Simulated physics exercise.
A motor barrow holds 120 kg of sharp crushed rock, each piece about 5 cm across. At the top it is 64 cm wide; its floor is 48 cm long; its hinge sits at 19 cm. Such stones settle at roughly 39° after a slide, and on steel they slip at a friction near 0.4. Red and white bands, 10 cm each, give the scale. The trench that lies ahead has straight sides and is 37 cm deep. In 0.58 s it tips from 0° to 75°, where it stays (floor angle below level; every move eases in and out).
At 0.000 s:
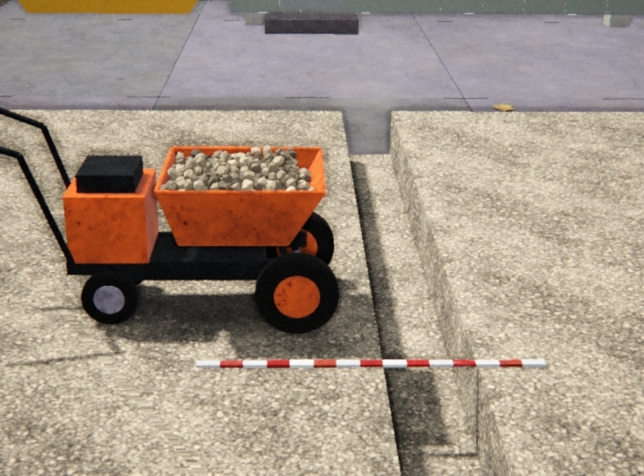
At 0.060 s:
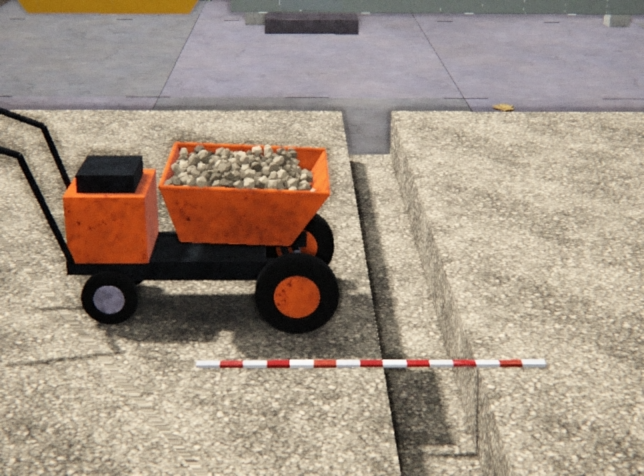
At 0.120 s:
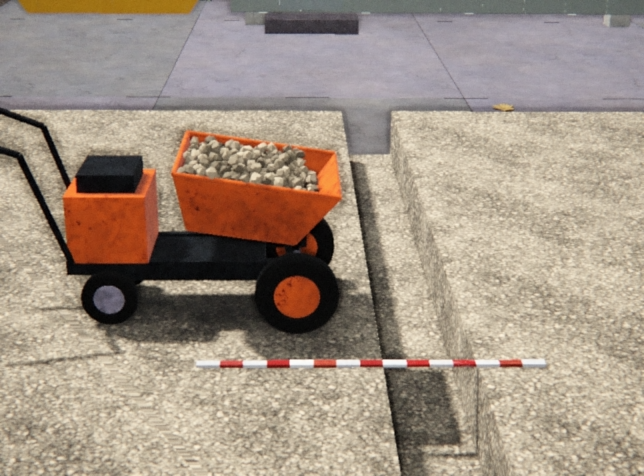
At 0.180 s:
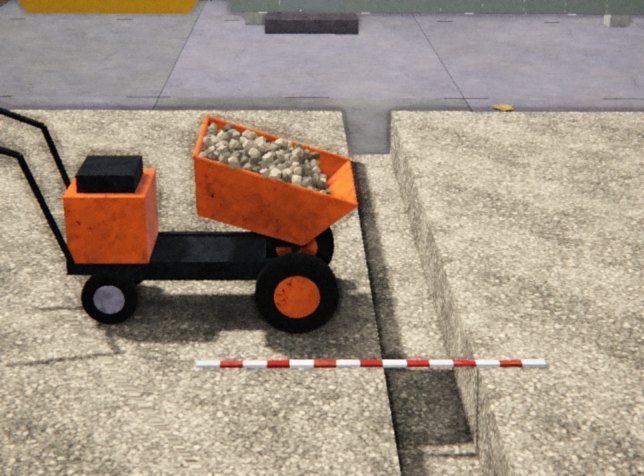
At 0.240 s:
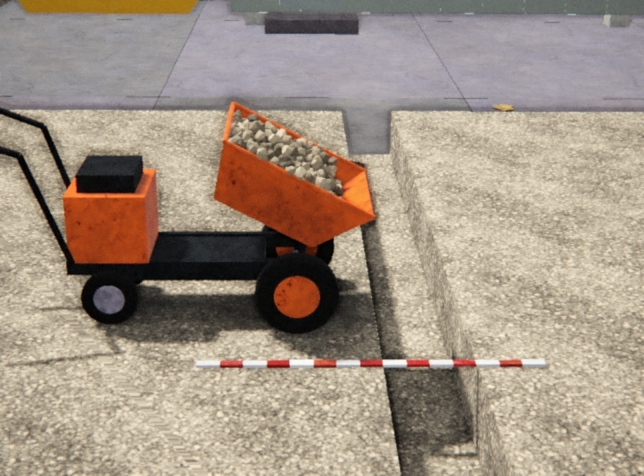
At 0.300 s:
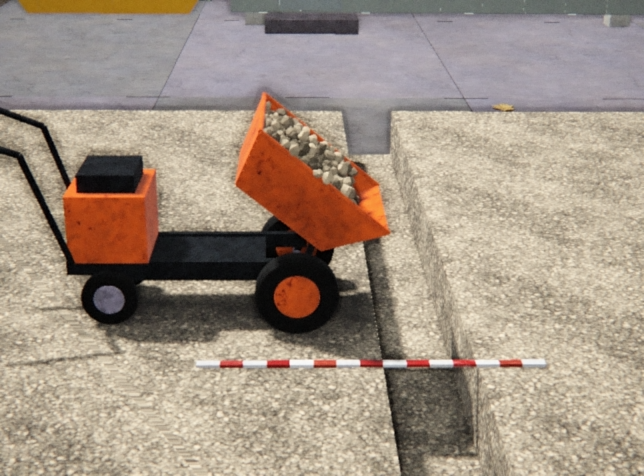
In this clip, an orange motor barrow loaded with crushed rock stands beside a straight-sided trench, and its skip tilts steeply forward to the right, the rear edge rising while the stones shift inside it.
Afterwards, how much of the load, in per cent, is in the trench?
About 54 per cent.
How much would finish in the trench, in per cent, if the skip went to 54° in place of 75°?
In that case around 20 percent.
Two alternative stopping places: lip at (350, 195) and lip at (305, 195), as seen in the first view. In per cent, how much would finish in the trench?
Roughly 30 in a hundred, then 70 in a hundred.
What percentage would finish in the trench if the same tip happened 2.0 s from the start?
Close to 80 percent, then.
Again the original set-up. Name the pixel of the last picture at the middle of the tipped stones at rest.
I'd put it close to (447, 348).
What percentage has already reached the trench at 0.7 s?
About 25 per cent by then.
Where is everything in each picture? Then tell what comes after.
In the first frame, lip at (325, 193), floor tilted 0°, highest stones at (247, 162).
In the second frame, the skip is at 2°, its lip at (329, 194); the top of the load is at (248, 161); the stones move at 0.5 m/s on average.
In the third frame, the skip is at 8°, its lip at (341, 198); the top of the load is at (211, 153); the stones move at 1.0 m/s on average.
In the fourth frame, the skip is at 17°, its lip at (357, 206); the top of the load is at (217, 138); the stones move at 1.4 m/s on average.
In the fifth frame, lip at (374, 218), floor tilted 28°, highest stones at (241, 124); the stones move at 1.6 m/s on average.
In the sixth frame, the skip is at 39°, its lip at (389, 234); the top of the load is at (269, 117); the stones move at 1.7 m/s on average.
After 0.4 s the floor is at 63°; 100 % in the skip; the foremost stones are at (397, 226).
After 0.7 s the floor is at 75°; 54 % in the skip, 27 % in the trench, 19 % past the trench; the foremost stones are at (497, 308).
After 1.0 s the floor is at 75°; 17 % in the skip, 45 % in the trench, 39 % past the trench; the foremost stones are past the picture's edge.
After 3.0 s the floor is at 75°; 8 % in the skip, 54 % in the trench, 38 % past the trench; the foremost stones are past the picture's edge.
